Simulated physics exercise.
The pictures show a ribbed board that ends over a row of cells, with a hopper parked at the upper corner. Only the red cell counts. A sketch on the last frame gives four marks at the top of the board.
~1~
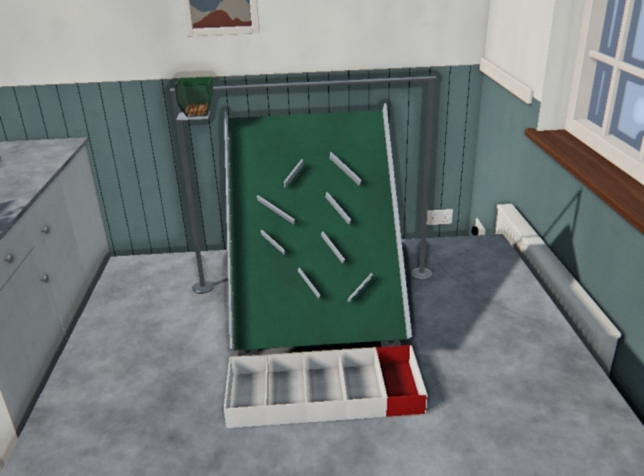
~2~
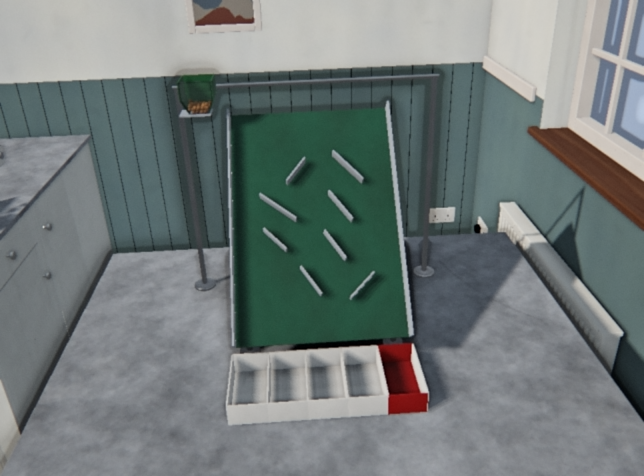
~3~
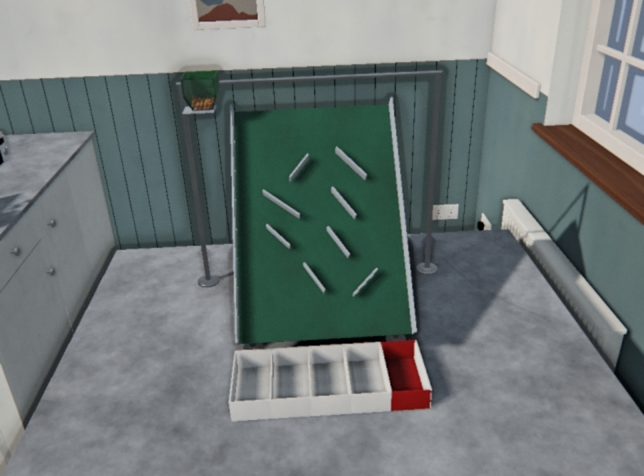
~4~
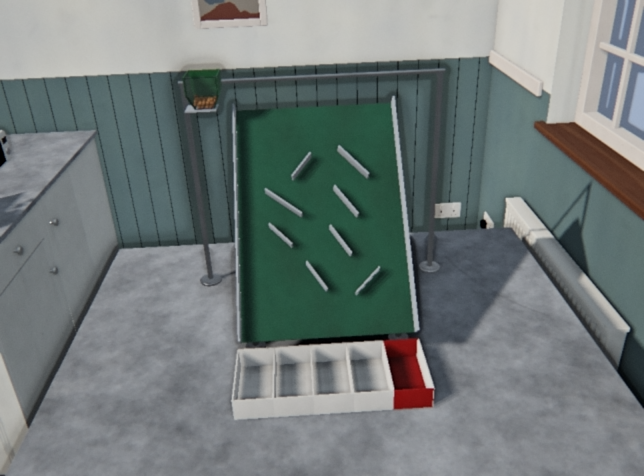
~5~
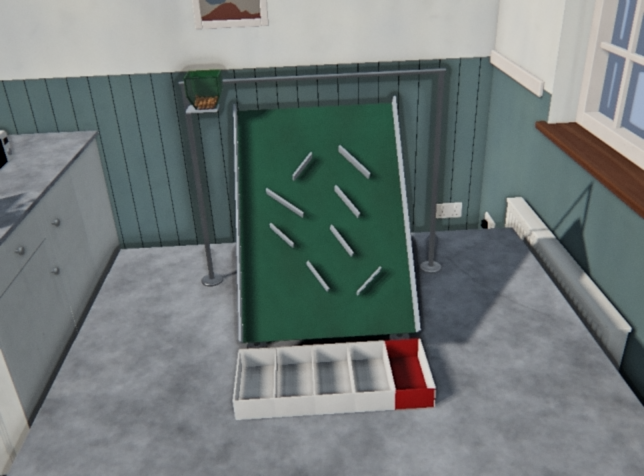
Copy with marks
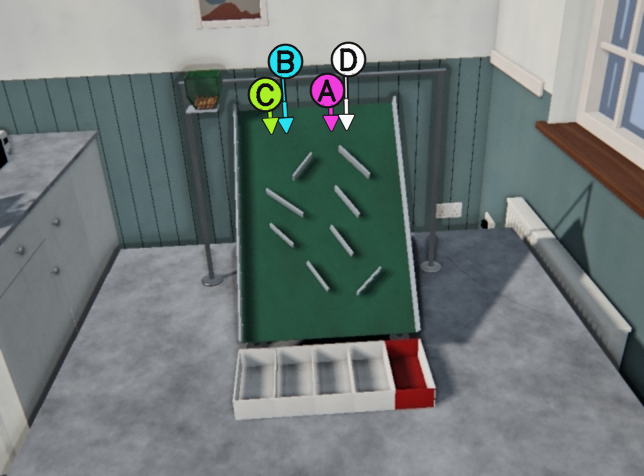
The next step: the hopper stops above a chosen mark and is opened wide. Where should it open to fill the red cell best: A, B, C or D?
It is D.
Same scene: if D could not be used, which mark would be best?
Mark A.
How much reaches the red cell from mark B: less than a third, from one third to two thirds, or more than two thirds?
It is less than a third.
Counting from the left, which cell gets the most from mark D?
The fifth.
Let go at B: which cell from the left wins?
The fourth.
On the marked copy, mark A meets the board at (331, 125); mark B meets the board at (286, 127); mark C meets the board at (271, 128); mark D meets the board at (346, 124).
With A, about a third in the red cell, about half in other cells, a small part outside the box.
With B, none in the red cell, most in other cells, about a quarter outside the box.
With C, none in the red cell, most in other cells, about a quarter outside the box.
With D, most in the red cell, a small part in other cells, a small part outside the box.
